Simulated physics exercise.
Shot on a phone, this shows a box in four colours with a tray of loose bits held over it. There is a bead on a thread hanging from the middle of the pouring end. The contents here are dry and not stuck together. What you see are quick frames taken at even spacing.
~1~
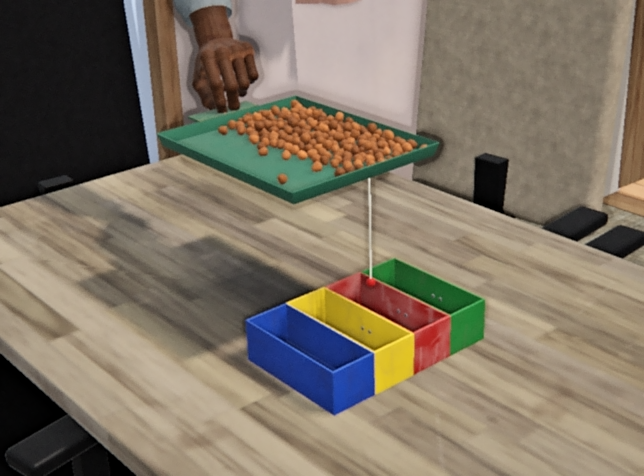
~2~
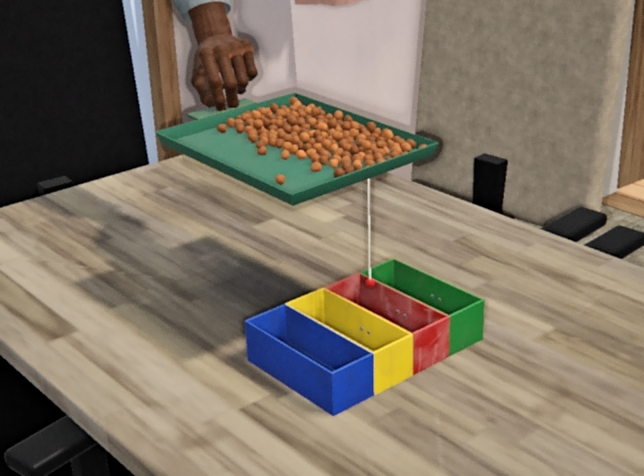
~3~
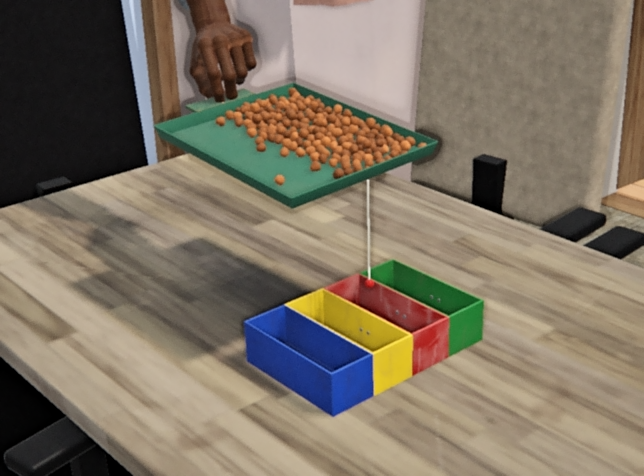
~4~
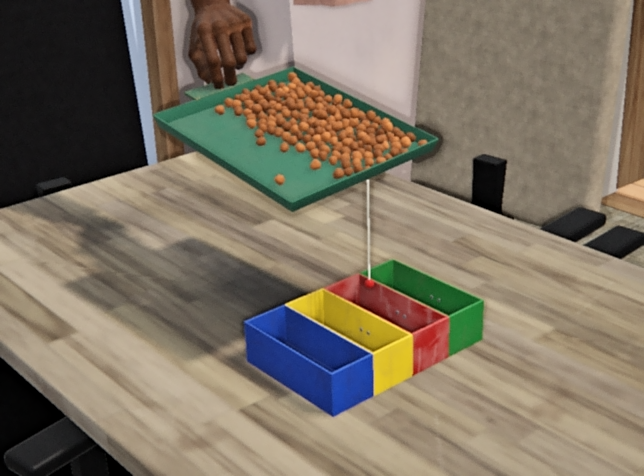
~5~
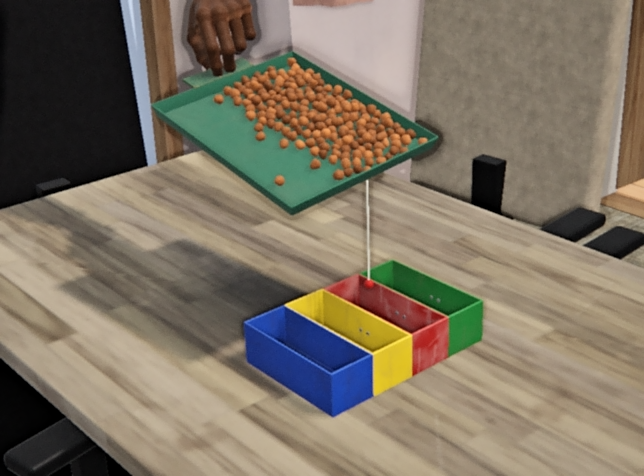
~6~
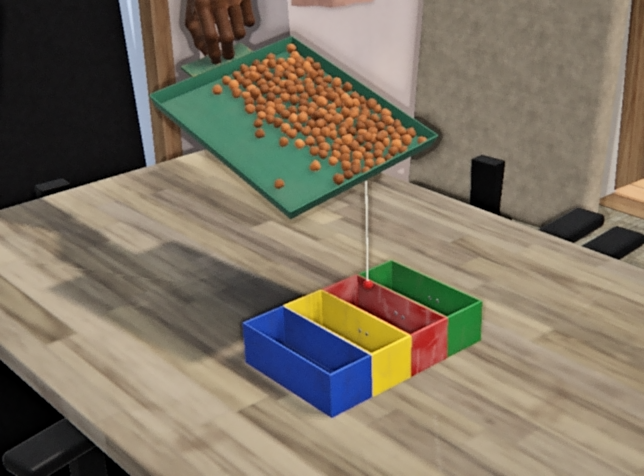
A hand reaches in at the upper left behind a green tray of small orange-brown pieces, held above a pale wood-patterned table seen from slightly above. Below the tray, a thread with a small red bead hangs over an open box with blue, yellow, red and green compartments from left to right. The tray's far side rises gradually, its near edge tilting lower at the left corner, while a few pieces shift slightly and the camera stays still.
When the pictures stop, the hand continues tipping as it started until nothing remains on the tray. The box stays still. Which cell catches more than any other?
The blue cell catches the most.
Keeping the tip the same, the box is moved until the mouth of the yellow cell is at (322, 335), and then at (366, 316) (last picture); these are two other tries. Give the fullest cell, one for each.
First try: The yellow one. Second try: The blue cell.
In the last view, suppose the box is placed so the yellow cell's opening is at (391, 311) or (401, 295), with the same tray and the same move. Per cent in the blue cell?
About 30% on the first try and 20% on the second.
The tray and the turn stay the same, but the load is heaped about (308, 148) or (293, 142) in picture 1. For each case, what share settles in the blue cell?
The first gives 50 %, the second 50 %.
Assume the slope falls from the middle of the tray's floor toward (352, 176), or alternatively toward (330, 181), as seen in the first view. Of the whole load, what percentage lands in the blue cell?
The first try gives close to 20 percent; the next gives 40 percent.
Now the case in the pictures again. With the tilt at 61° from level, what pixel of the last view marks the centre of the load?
Centre estimate: (319, 175).
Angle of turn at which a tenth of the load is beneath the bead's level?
I'd say it is tilted about 65°.
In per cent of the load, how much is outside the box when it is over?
Near 10 in a hundred.
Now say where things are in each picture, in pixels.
Corners of the pouring end at (293, 190) and (433, 143), level; middle of the load at (316, 136), hazelnuts; bead on its thread at (371, 282); blue cell at (354, 380); yellow cell at (394, 360); red cell at (431, 341); green cell at (467, 323), in the first frame.
Corners of the pouring end at (292, 192) and (433, 143), level; middle of the load at (315, 135), in the second frame.
Corners of the pouring end at (292, 195) and (432, 141), tipped barely, lowest at the left corner; middle of the load at (314, 130), in the third frame.
Corners of the pouring end at (292, 199) and (432, 139), tipped a little, lowest at the left corner; middle of the load at (314, 122), in the fourth frame.
Corners of the pouring end at (292, 203) and (433, 136), tipped a little, lowest at the left corner; middle of the load at (313, 114), in the fifth frame.
Corners of the pouring end at (291, 208) and (432, 135), tipped clearly, lowest at the left corner; middle of the load at (312, 108), a small part on the move; blue cell at (351, 382); yellow cell at (391, 362); red cell at (429, 343); green cell at (464, 325), in the sixth frame.
Soon after the last picture, tray tipped steeply; most on the tray; a stray few in the blue cell; a stray few in the yellow cell; a stray few in the red cell; about a quarter falling or outside the box.
A little later, tray tipped right over; a small part on the tray; about half in the blue cell; about a quarter in the yellow cell; a small part in the red cell; a stray few in the green cell; about a quarter falling or outside the box.
Later still, tray tipped past a quarter turn; about half in the blue cell; about a quarter in the yellow cell; a small part in the red cell; a stray few in the green cell; a small part falling or outside the box.
At rest, tray tipped past a quarter turn; about half in the blue cell; about a quarter in the yellow cell; a small part in the red cell; a stray few in the green cell; a small part outside the box.
